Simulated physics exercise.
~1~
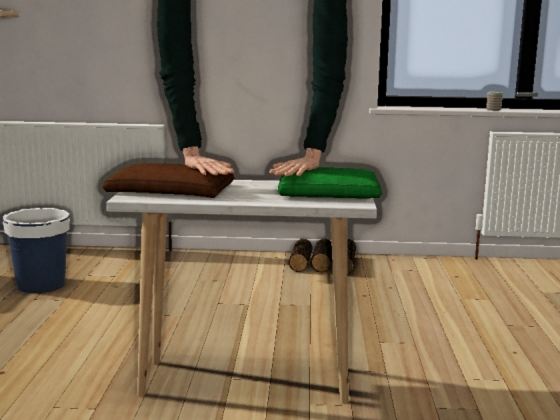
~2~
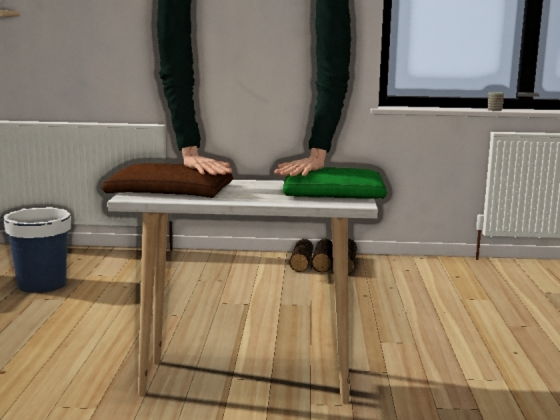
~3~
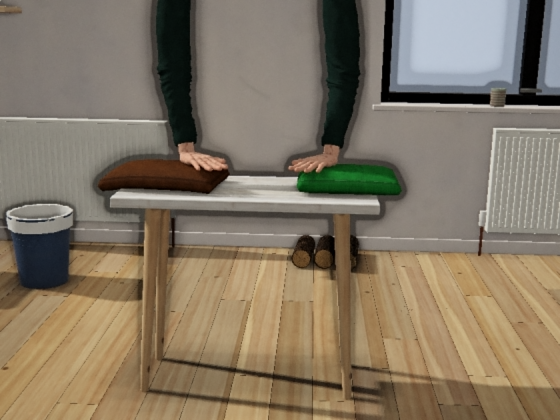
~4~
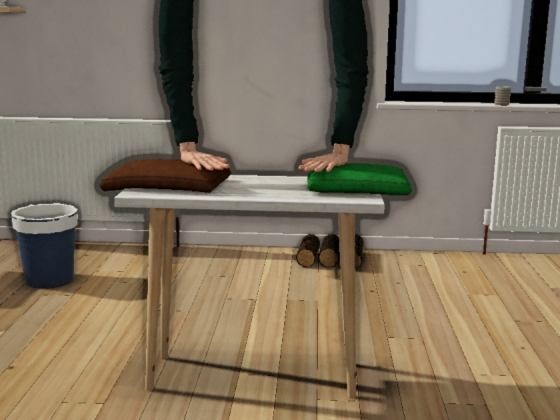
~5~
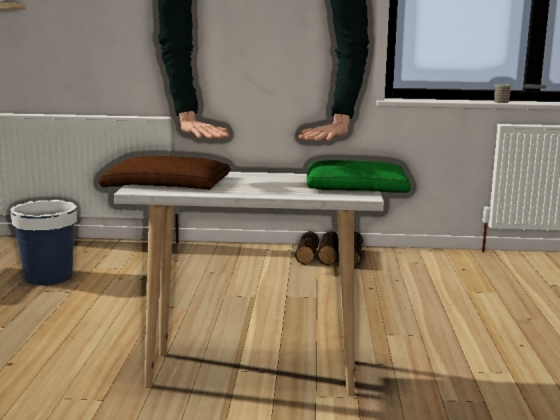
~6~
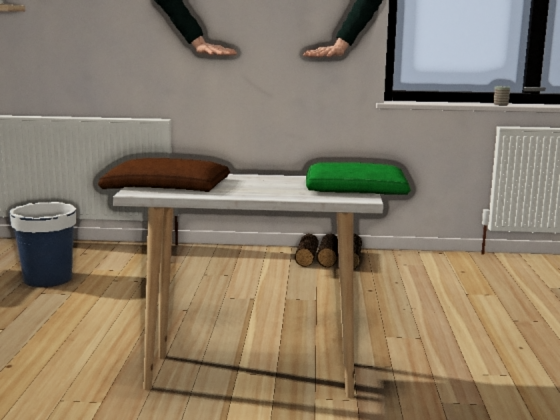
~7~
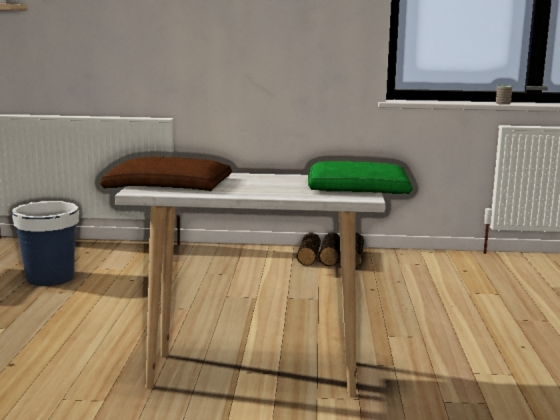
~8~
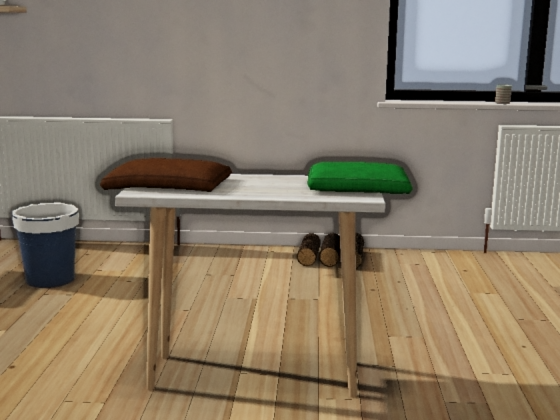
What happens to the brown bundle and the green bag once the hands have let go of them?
Both stay where they were left, the brown bundle at the left end of the table and the green bag at the right end.
